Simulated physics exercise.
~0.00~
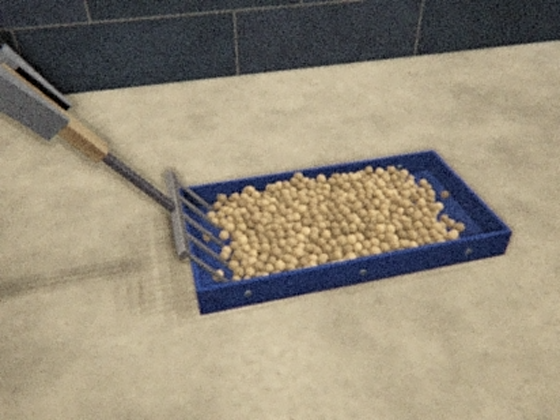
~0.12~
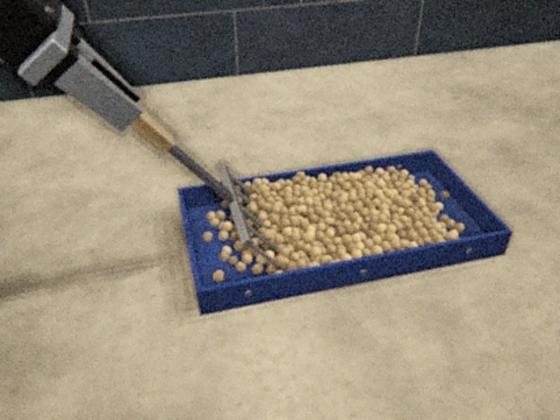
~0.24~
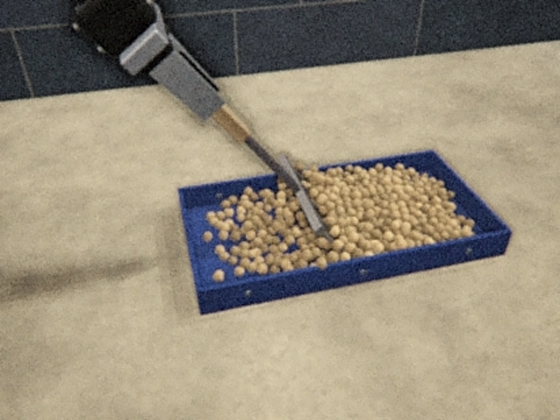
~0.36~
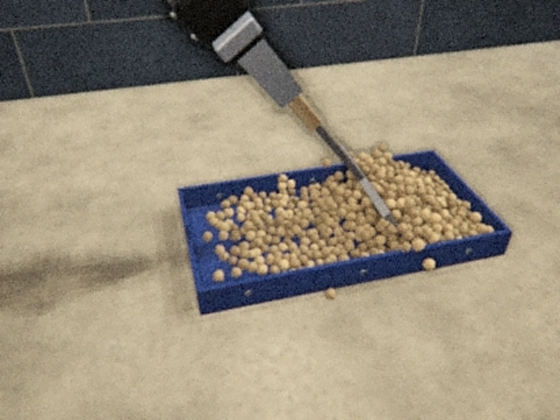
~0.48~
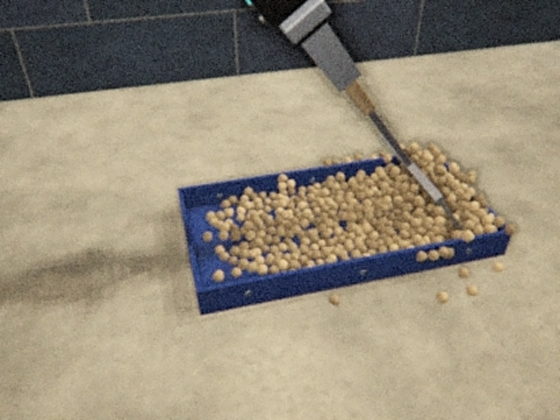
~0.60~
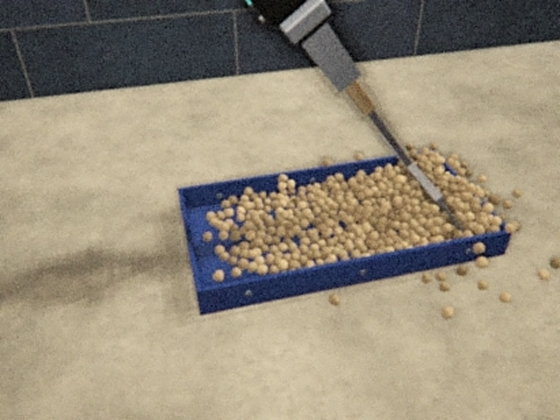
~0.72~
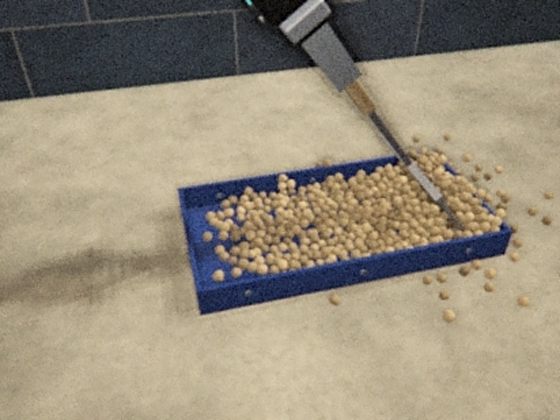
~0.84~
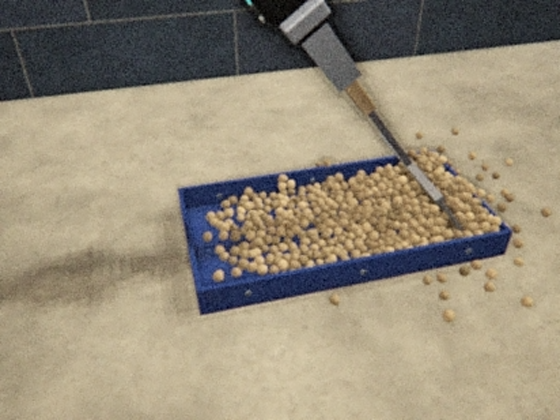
A fork in a robot gripper pushing dried chickpeas rightward through a blue tray, spilling some onto the table, then stopping.
